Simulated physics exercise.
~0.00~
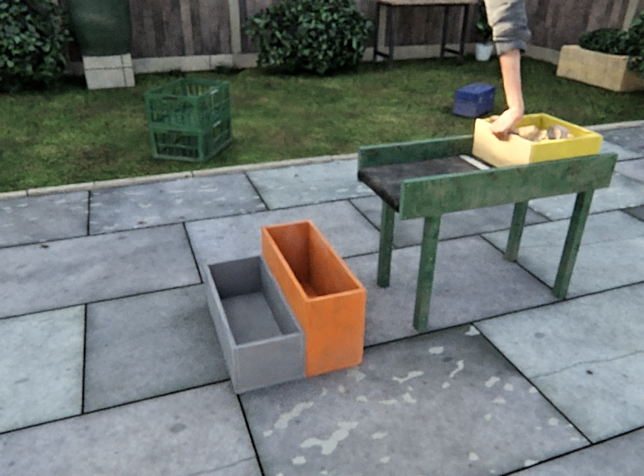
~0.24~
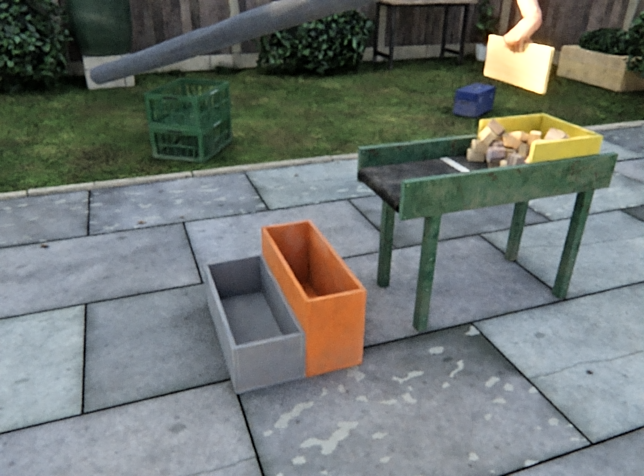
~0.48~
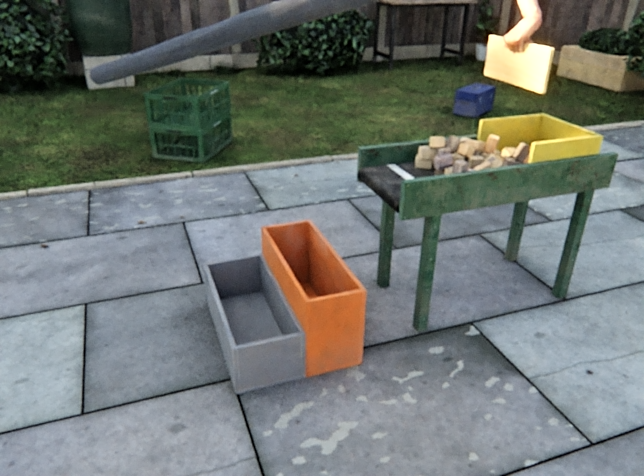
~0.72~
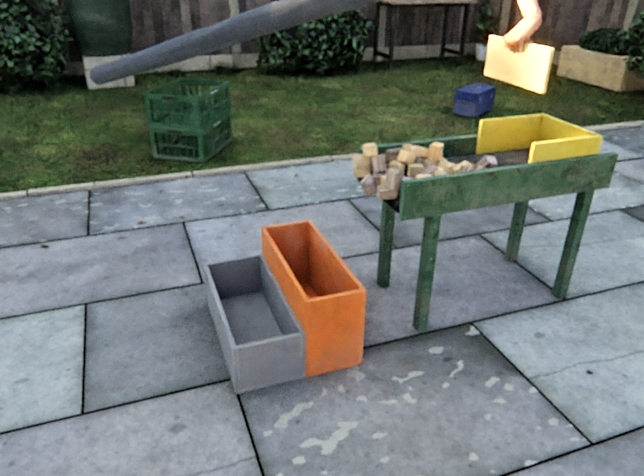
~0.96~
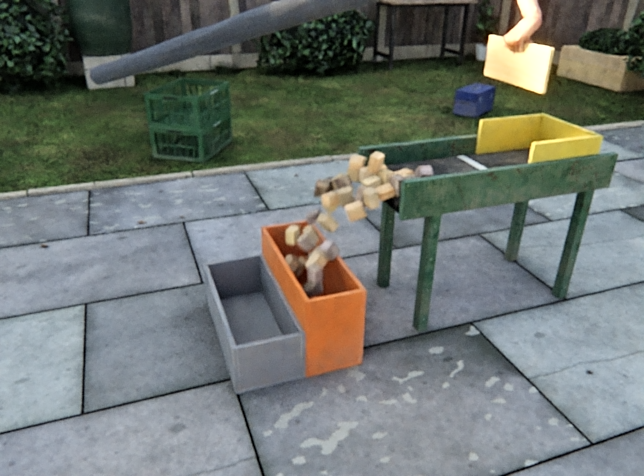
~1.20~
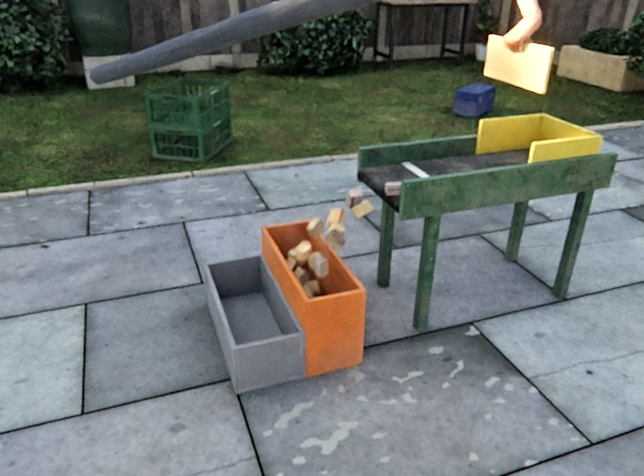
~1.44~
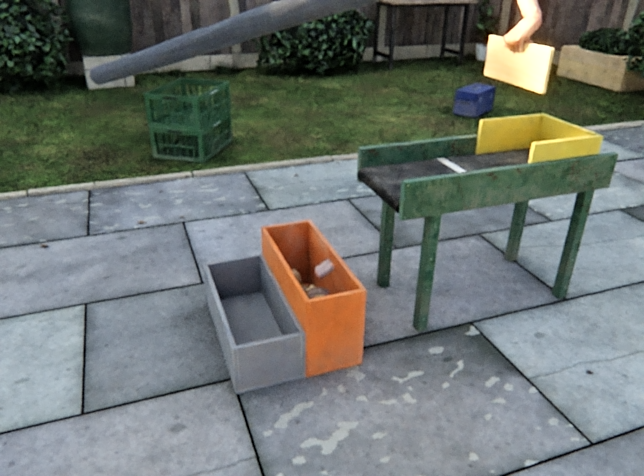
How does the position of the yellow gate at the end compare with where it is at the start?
At the start the gate is down at the yellow pen, closing in the blocks. By the end it is held upright by a hand in the air above the pen, leaving the side facing the belt open.
Small wooden blocks sit in a yellow pen at the right end of a green-sided belt table on a grey paved patio, seen from slightly above, with grass and a fence behind. An orange tub stands to the lower left of the table, with a grey bin beside it on the left. A hand lifts the pen's yellow gate and holds it above, while a long grey shape appears at upper left. The belt carries the blocks left in a loose heap. They spill off the end, tumbling into the orange tub, leaving belt and grey bin empty.
